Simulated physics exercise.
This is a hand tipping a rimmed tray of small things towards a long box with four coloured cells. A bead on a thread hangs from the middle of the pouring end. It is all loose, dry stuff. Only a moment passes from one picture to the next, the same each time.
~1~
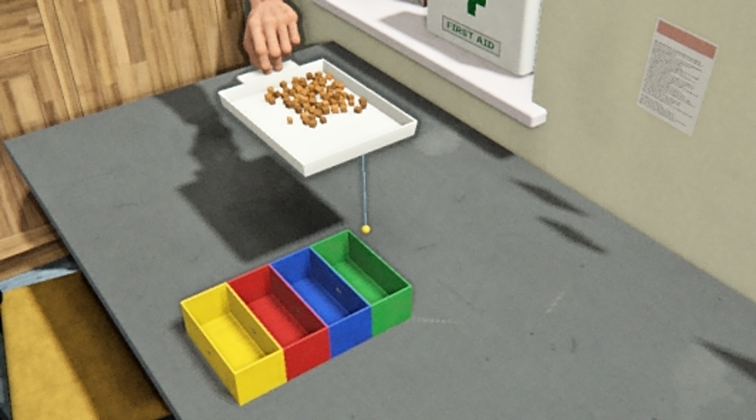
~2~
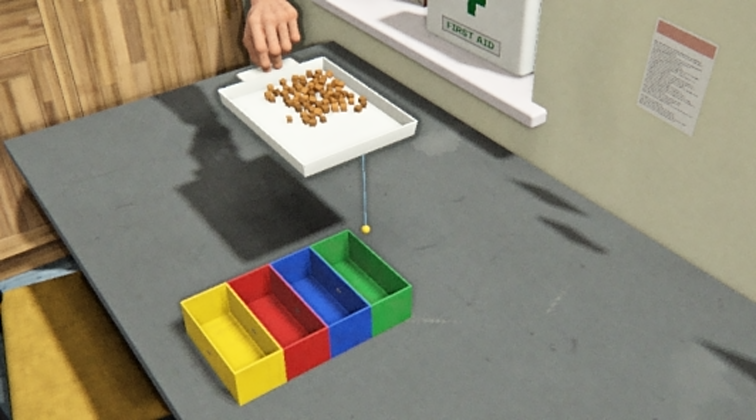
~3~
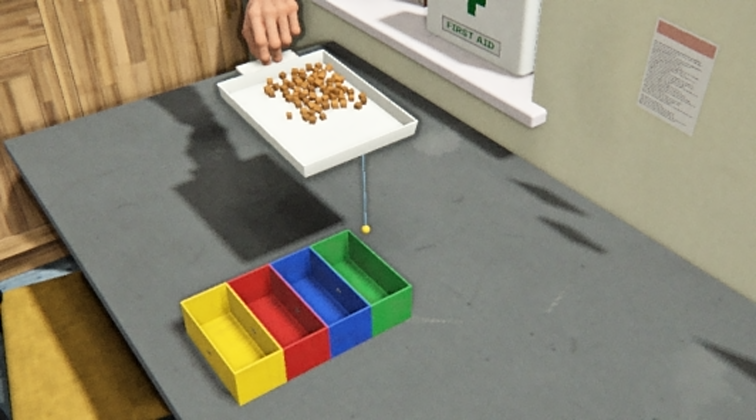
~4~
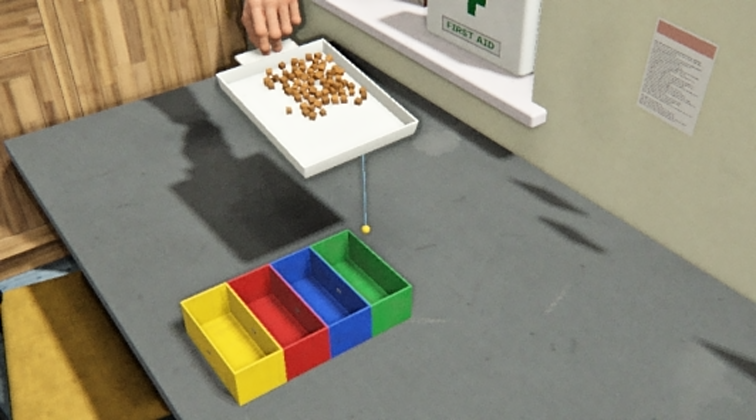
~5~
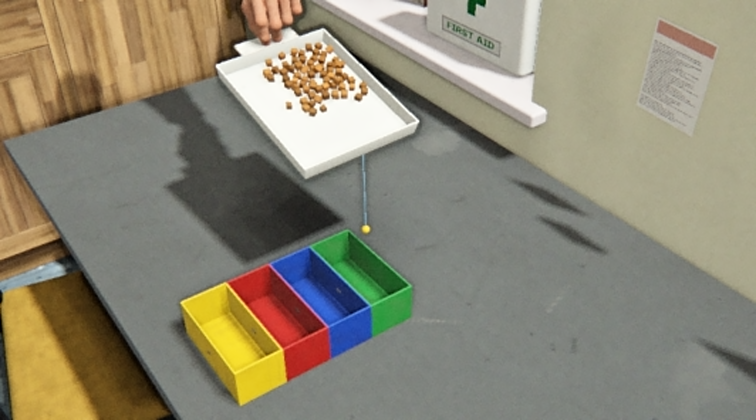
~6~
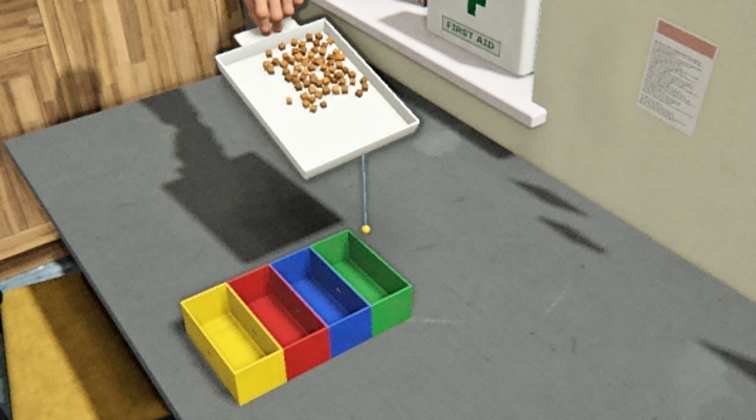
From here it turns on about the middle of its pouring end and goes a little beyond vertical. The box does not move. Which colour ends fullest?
The green one ends fullest.
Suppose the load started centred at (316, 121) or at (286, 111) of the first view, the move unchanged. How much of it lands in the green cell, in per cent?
Near 40 % and 30 %.
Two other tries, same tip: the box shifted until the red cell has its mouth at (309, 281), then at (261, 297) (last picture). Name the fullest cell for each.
One: Blue. Two: Green.
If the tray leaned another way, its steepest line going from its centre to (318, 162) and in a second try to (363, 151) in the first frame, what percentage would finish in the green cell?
Roughly 40 per cent, and 20 per cent.
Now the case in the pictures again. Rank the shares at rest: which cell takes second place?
Second comes the blue cell.
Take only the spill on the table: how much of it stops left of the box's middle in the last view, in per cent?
Some 0 per cent.
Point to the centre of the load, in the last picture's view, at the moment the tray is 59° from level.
Near (348, 142).
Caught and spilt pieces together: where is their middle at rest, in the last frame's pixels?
At about (382, 304).
Soon, tray tipped steeply; nearly all on the tray; a small part falling or outside the box.
A while on, tray tipped right over; most on the tray; a small part in the blue cell; a small part in the green cell; a small part falling or outside the box.
Towards the end, tray tipped past a quarter turn; about a third in the green cell; about a quarter in the blue cell; about a third falling or outside the box.
Finally, tray tipped past a quarter turn; about a third in the green cell; about a quarter in the blue cell; none in the yellow cell; none in the red cell; about a third outside the box.
